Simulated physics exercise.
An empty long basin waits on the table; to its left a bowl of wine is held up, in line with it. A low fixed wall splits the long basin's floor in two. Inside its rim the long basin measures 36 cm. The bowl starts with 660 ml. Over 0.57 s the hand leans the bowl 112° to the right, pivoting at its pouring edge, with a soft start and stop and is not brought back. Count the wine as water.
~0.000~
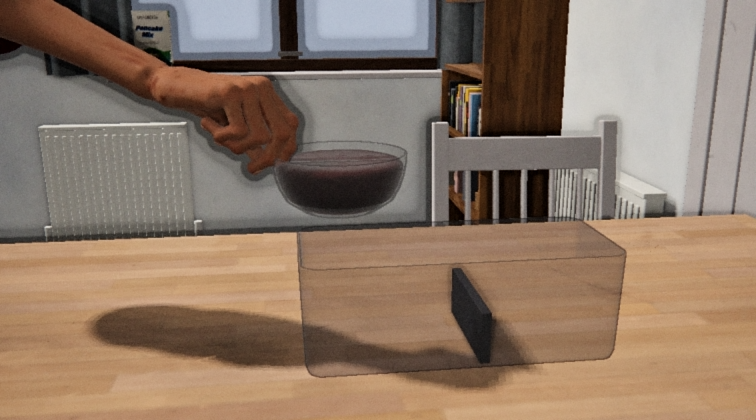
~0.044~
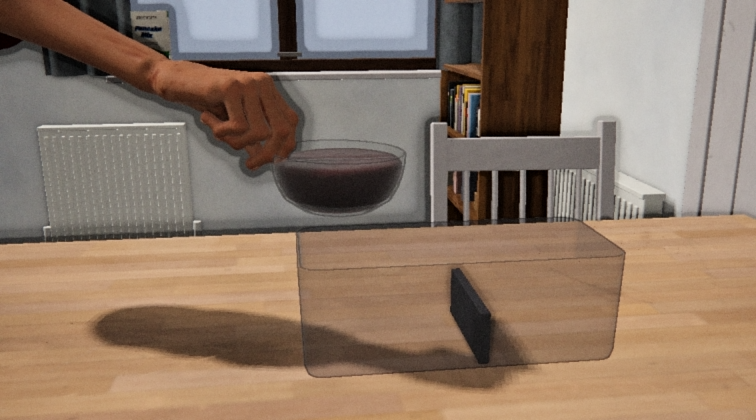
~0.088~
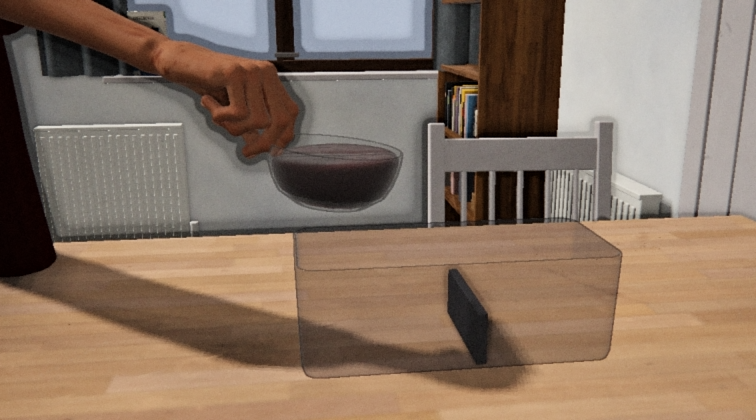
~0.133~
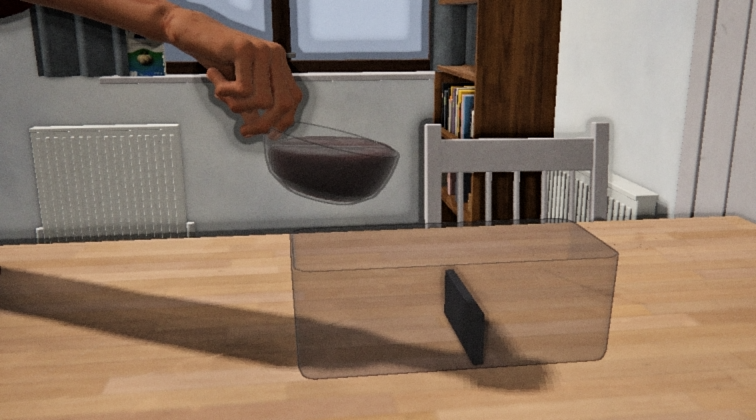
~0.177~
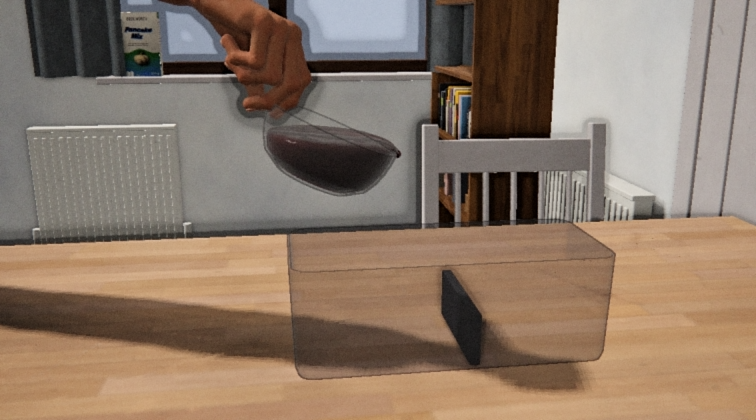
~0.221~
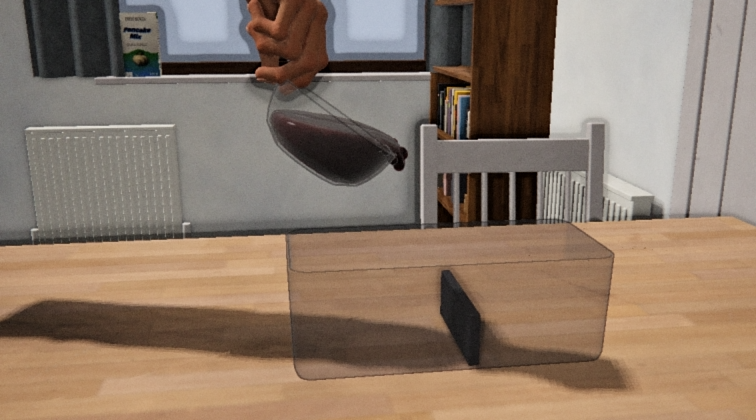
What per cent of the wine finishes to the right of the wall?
The far part has some 75 per cent.
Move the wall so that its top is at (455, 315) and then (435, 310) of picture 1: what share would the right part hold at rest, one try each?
In turn about 65 and 70 per cent.
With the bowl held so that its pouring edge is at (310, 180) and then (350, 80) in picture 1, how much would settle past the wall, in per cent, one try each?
In turn about 5 and 55 per cent.
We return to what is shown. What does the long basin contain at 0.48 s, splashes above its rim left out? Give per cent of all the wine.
Near 22 in a hundred.
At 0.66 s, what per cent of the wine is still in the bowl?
Near 0 in a hundred.
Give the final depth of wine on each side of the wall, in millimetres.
Left about 4 mm, right about 22 mm.
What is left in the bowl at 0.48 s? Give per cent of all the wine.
About 12 per cent.
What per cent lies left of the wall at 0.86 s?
Near 16 in a hundred.
Then, 0.48 s in, the tilt is 105° and 13 per cent is still to pour, 6 is left of the wall and 16 right of it.
Then, 0.66 s in, the tilt is 112° and 0 per cent is still to pour, 9 is left of the wall and 88 right of it.
Then, 0.86 s in, the tilt is 112° and 0 per cent is still to pour, 16 is left of the wall and 73 right of it.
Then, 1.07 s in, the tilt is 112° and 0 per cent is still to pour, 21 is left of the wall and 75 right of it.
Finally, 21 per cent lies left of the wall, 75 right of it and 4 outside.
